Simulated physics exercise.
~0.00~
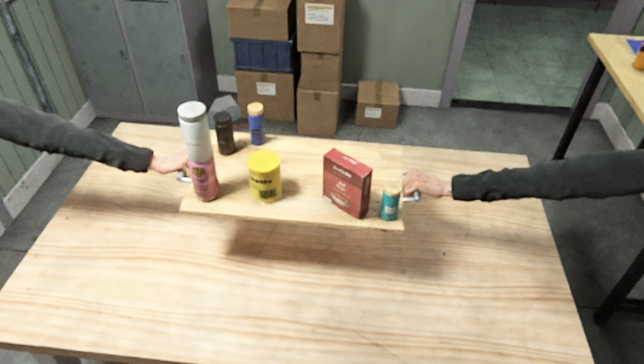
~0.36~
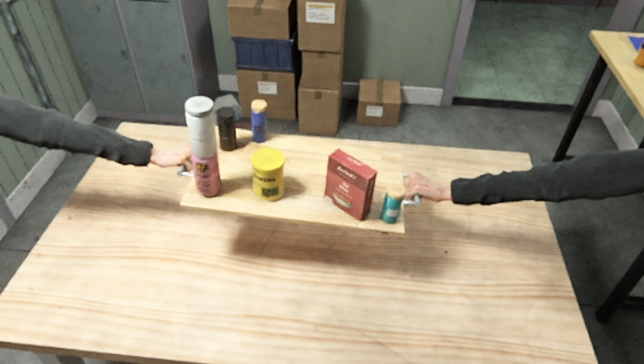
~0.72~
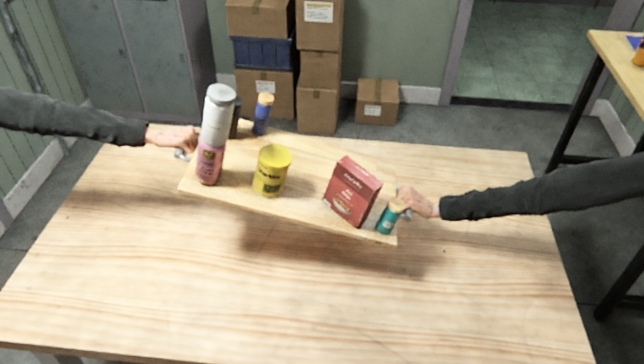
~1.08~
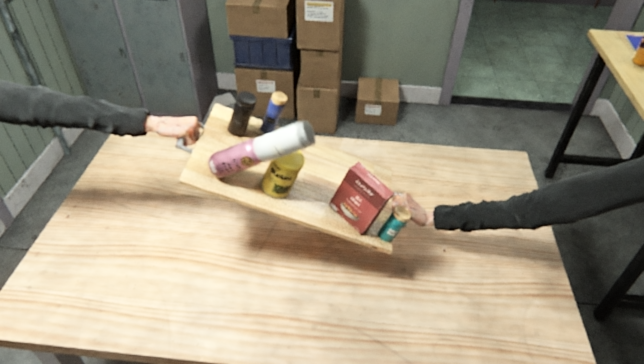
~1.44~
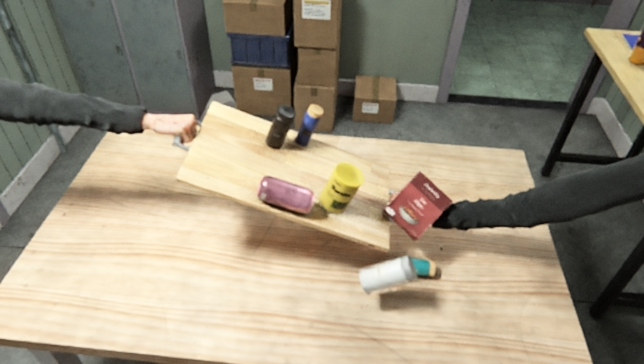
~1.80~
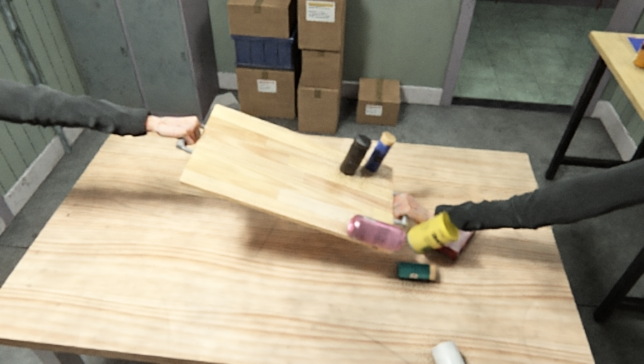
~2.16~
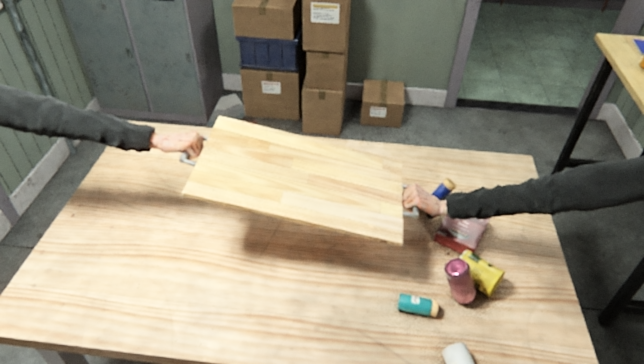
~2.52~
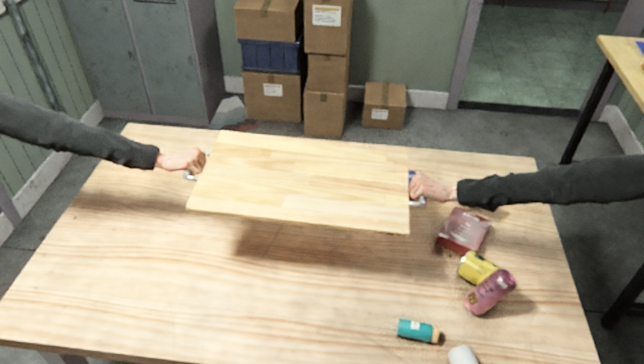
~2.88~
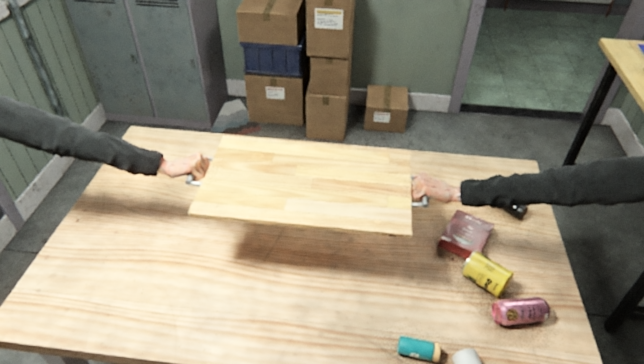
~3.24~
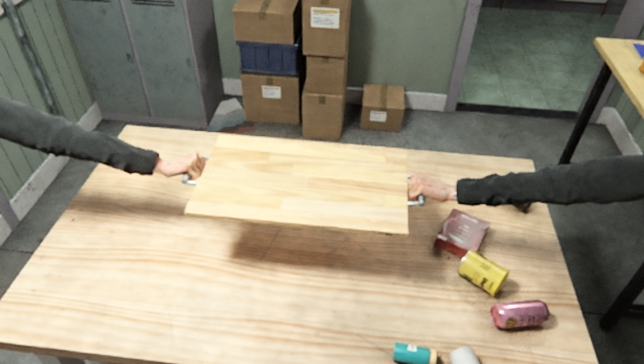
A rimless wooden tray held by two hands tips right edge down, and the white jar topples before the cans, shakers, yellow tin and red packet slide off onto the table. The hands level the emptied tray while the fallen items lie scattered at the right.
